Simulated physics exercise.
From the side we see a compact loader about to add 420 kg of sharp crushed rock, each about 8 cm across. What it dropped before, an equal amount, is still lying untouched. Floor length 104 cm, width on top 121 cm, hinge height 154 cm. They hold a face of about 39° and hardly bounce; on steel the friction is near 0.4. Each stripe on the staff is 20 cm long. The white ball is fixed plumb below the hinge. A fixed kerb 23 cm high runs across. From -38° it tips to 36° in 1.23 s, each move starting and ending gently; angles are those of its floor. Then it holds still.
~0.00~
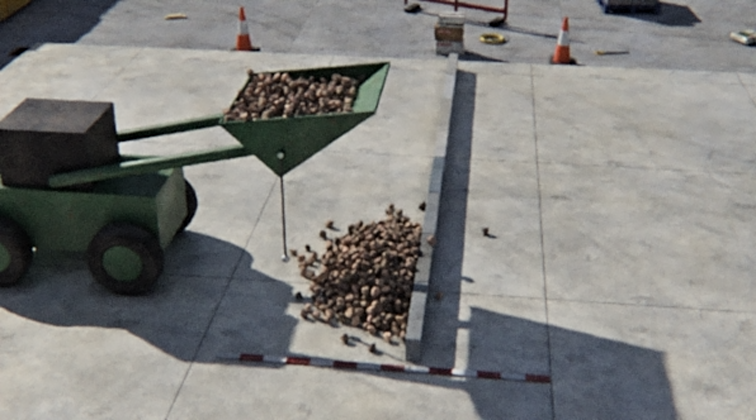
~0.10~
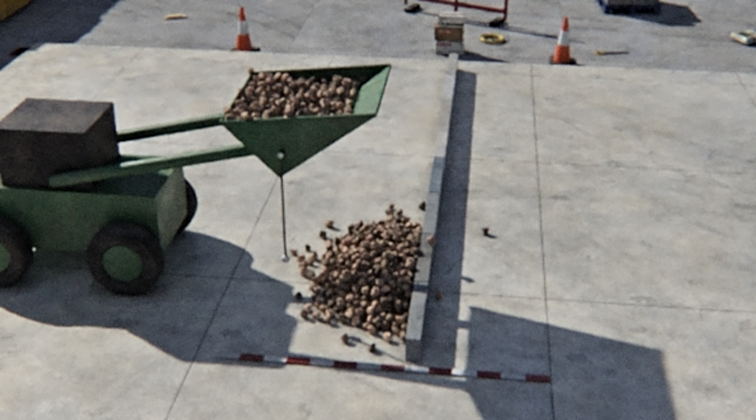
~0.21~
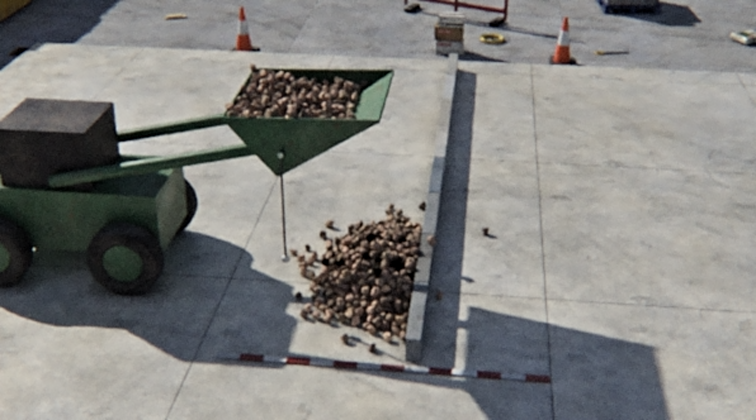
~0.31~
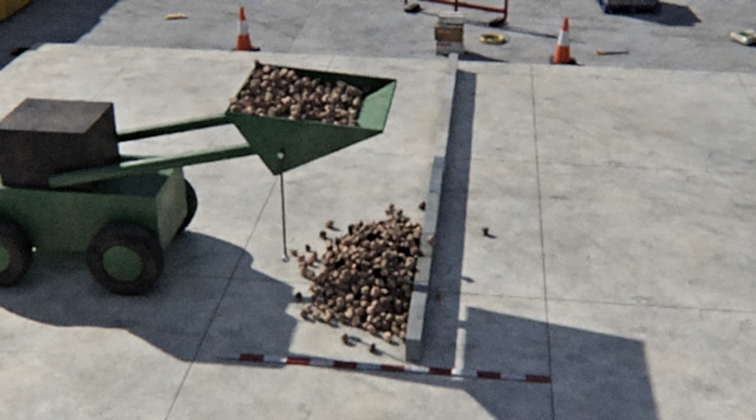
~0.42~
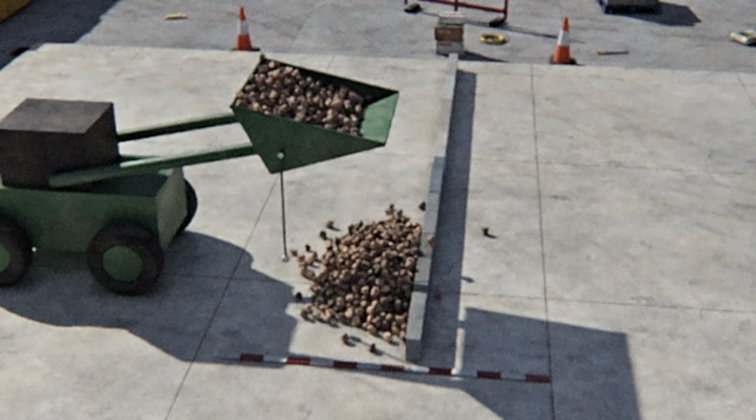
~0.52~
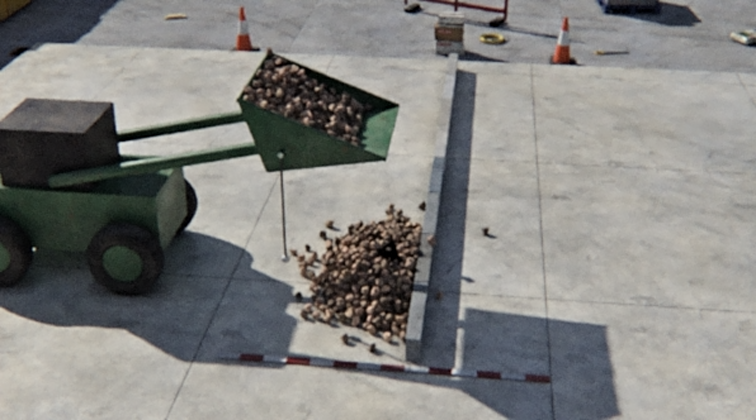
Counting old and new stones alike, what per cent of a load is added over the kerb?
About 39 per cent.
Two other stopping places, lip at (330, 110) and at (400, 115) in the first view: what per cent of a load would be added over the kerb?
About 5 and 80 per cent.
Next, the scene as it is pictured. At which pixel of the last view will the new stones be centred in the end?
Near (416, 259).
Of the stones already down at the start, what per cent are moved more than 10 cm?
About 0 per cent.
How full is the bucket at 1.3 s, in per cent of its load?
About 90 per cent.
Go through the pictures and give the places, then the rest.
Lip at (375, 112), floor tilted -38°, highest stones at (282, 86). The earlier load is highest near (385, 247), 30 cm above ground level, 100 % on this side of the kerb, in the first picture.
Lip at (376, 115), floor tilted -36°, highest stones at (276, 84); the stones move at 0.1 m/s on average, in the second picture.
Lip at (379, 122), floor tilted -32°, highest stones at (266, 78); the stones move at 0.2 m/s on average, in the third picture.
Lip at (383, 132), floor tilted -26°, highest stones at (266, 74); the stones move at 0.3 m/s on average, in the fourth picture.
The bucket is at -18°, its lip at (385, 145); the top of the load is at (268, 71); the stones move at 0.4 m/s on average, in the fifth picture.
Lip at (386, 160), floor tilted -9°, highest stones at (272, 66); the stones move at 0.4 m/s on average, in the sixth picture.
After 0.9 s the floor is at 24°; in per cent of one load, 100 in the bucket, 100 on this side of the kerb; the foremost stones are at (430, 259).
After 1.3 s the floor is at 36°; in per cent of one load, 88 in the bucket, 112 on this side of the kerb; the foremost stones are at (430, 259).
After 1.7 s the floor is at 36°; in per cent of one load, 36 in the bucket, 159 on this side of the kerb, 4 over the kerb; the foremost stones are at (461, 258).
After 4.4 s the floor is at 36°; in per cent of one load, 0 in the bucket, 161 on this side of the kerb, 39 over the kerb; the foremost stones are at (572, 275). Net gain over the kerb, 39.
